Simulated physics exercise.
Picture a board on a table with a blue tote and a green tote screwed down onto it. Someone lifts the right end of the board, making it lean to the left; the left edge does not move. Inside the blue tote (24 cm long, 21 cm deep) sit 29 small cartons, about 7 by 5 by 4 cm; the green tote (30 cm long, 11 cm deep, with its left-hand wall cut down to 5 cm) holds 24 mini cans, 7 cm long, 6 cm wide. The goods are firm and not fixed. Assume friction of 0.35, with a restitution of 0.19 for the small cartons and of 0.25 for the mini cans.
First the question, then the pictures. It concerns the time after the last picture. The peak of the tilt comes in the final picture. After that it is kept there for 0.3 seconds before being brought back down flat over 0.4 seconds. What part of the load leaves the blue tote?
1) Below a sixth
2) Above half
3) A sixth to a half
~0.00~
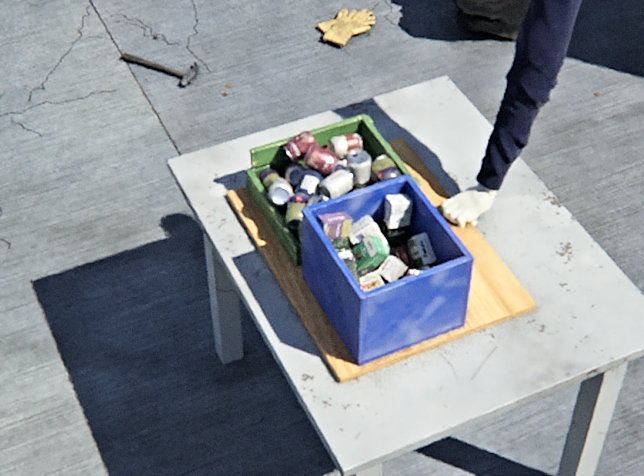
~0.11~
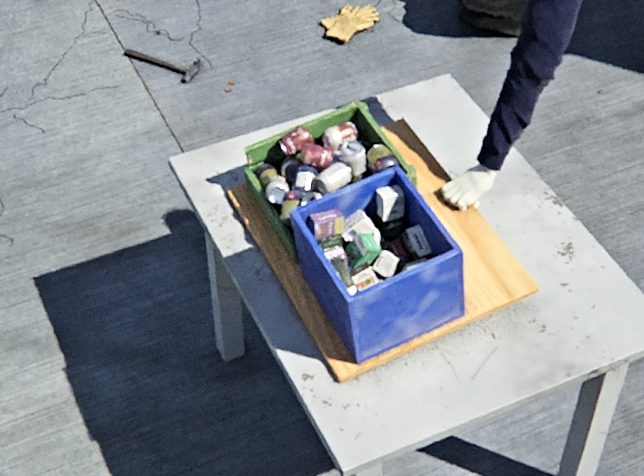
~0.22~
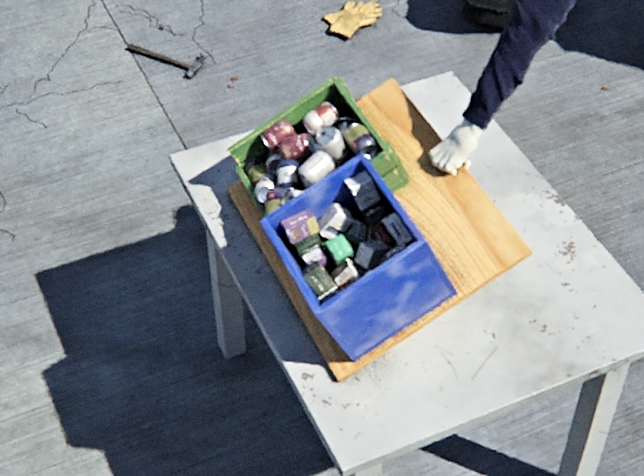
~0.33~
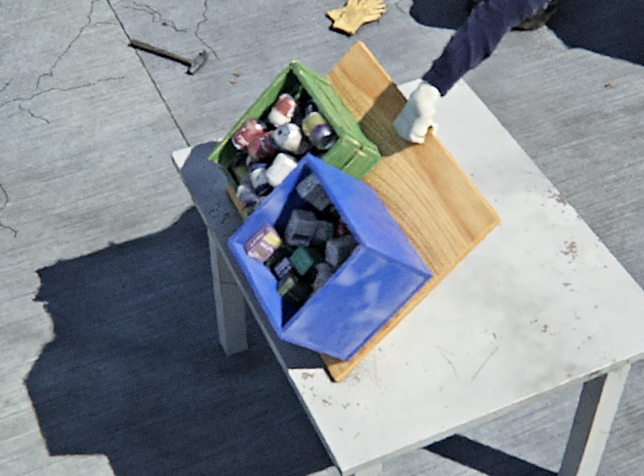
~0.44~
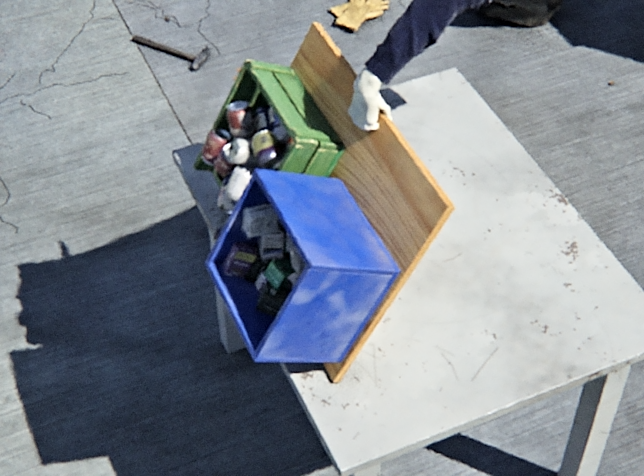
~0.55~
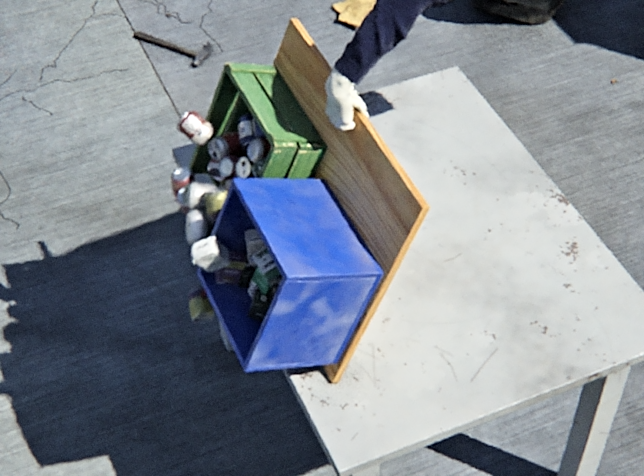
1.
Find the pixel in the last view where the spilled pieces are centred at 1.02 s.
I'd point to somewhere close to (146, 445).
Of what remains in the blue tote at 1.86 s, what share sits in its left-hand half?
Near 70 per cent.
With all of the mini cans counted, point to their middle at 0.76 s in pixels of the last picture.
Somewhere around pixel (204, 231).
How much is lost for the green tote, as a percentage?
Green tote, 80 in a hundred gone.
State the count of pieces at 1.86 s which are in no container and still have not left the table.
Roughly 0.
After 0.76 s, tilt 68°; the blue tote is down by 2 of 29 and the green tote is down by 14 of 24.
After 1.02 s, tilt 42°; the blue tote is down by 2 of 29 and the green tote is down by 19 of 24.
After 1.39 s, tilt 0°; the blue tote is down by 2 of 29 and the green tote is down by 19 of 24.
Outcome (at 1.86 s), the blue tote is down by 2 of 29 and the green tote is down by 19 of 24. Asked share, 2 of 29, 7 per cent.
